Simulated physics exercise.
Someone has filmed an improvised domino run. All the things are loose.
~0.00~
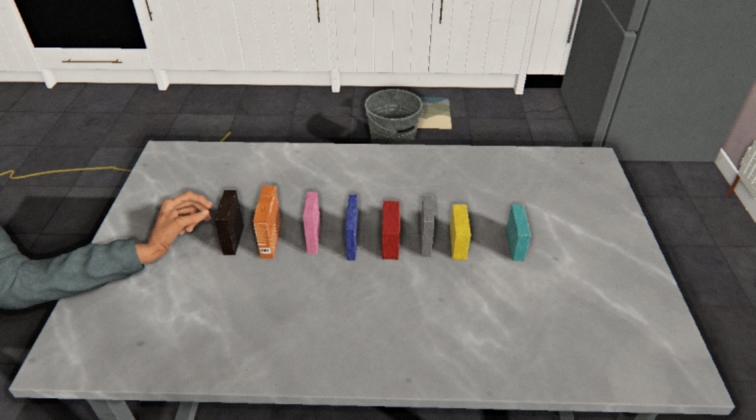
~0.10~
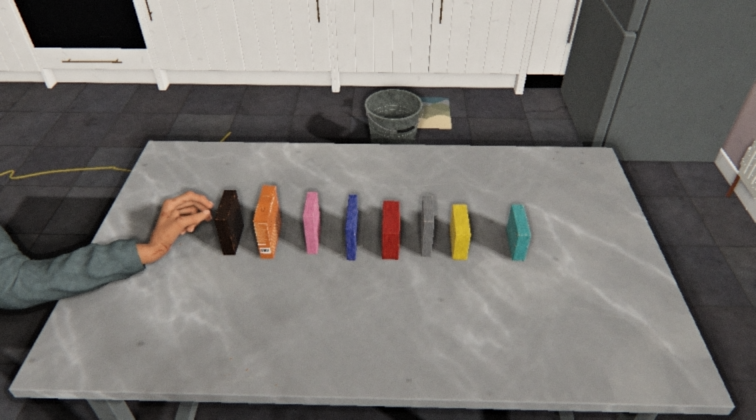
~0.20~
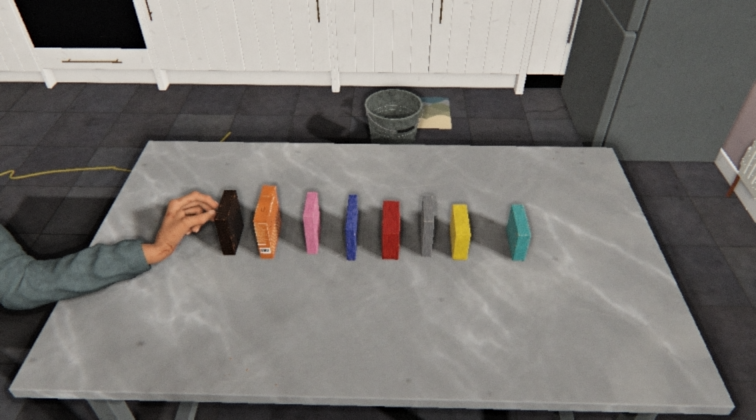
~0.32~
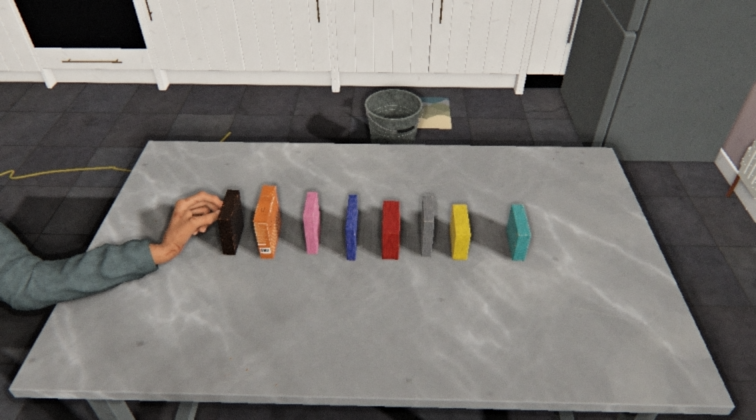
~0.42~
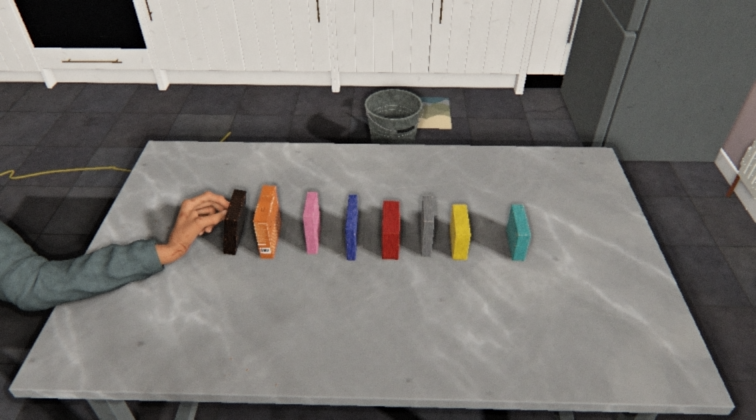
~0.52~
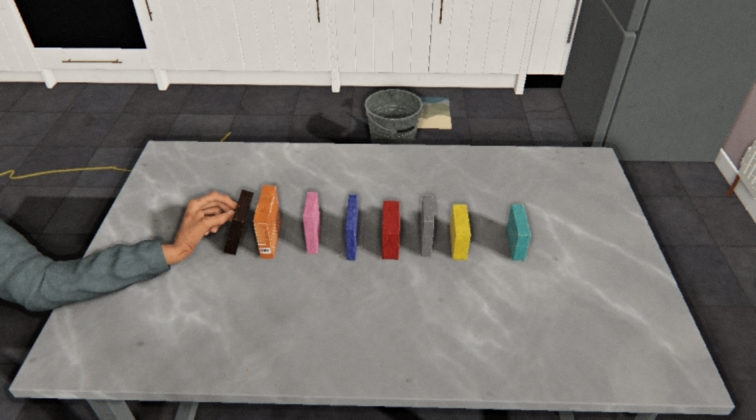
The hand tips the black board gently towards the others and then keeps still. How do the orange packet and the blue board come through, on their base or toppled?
The orange packet topples; the blue board topples.
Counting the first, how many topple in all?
7 of them.
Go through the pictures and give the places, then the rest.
Orange packet (268, 222); blue board (352, 227), in the first frame.
Yellow block (459, 232); pink block (312, 224), in the second frame.
Grey block (427, 227); red block (391, 230), in the third frame.
Black board 4° over; yellow block (459, 232); pink block (312, 224), in the fourth frame.
Black board 12° over; grey block (427, 227); red block (391, 230), in the fifth frame.
Black board 21° over; orange packet (268, 222); blue board (352, 227), in the sixth frame.
By 0.82 s, black board 69° over; orange packet tilted by 64° near (298, 229); blue board tilted by 4° near (354, 227); pink block tilted by 39°.
By 1.12 s, black board 70° over; orange packet on its side near (302, 232); blue board tilted by 66° near (375, 234); pink block tilted by 74°.
By 1.82 s, black board 71° over; orange packet on its side near (302, 232); blue board tilted by 67° near (377, 234); grey block tilted by 63°.
When it is over (3.7 s), lying over on the table, grey block, red block, yellow block, blue board, pink block and orange packet. End places, in pixels of the last picture, orange packet near (302, 232), blue board near (379, 234).
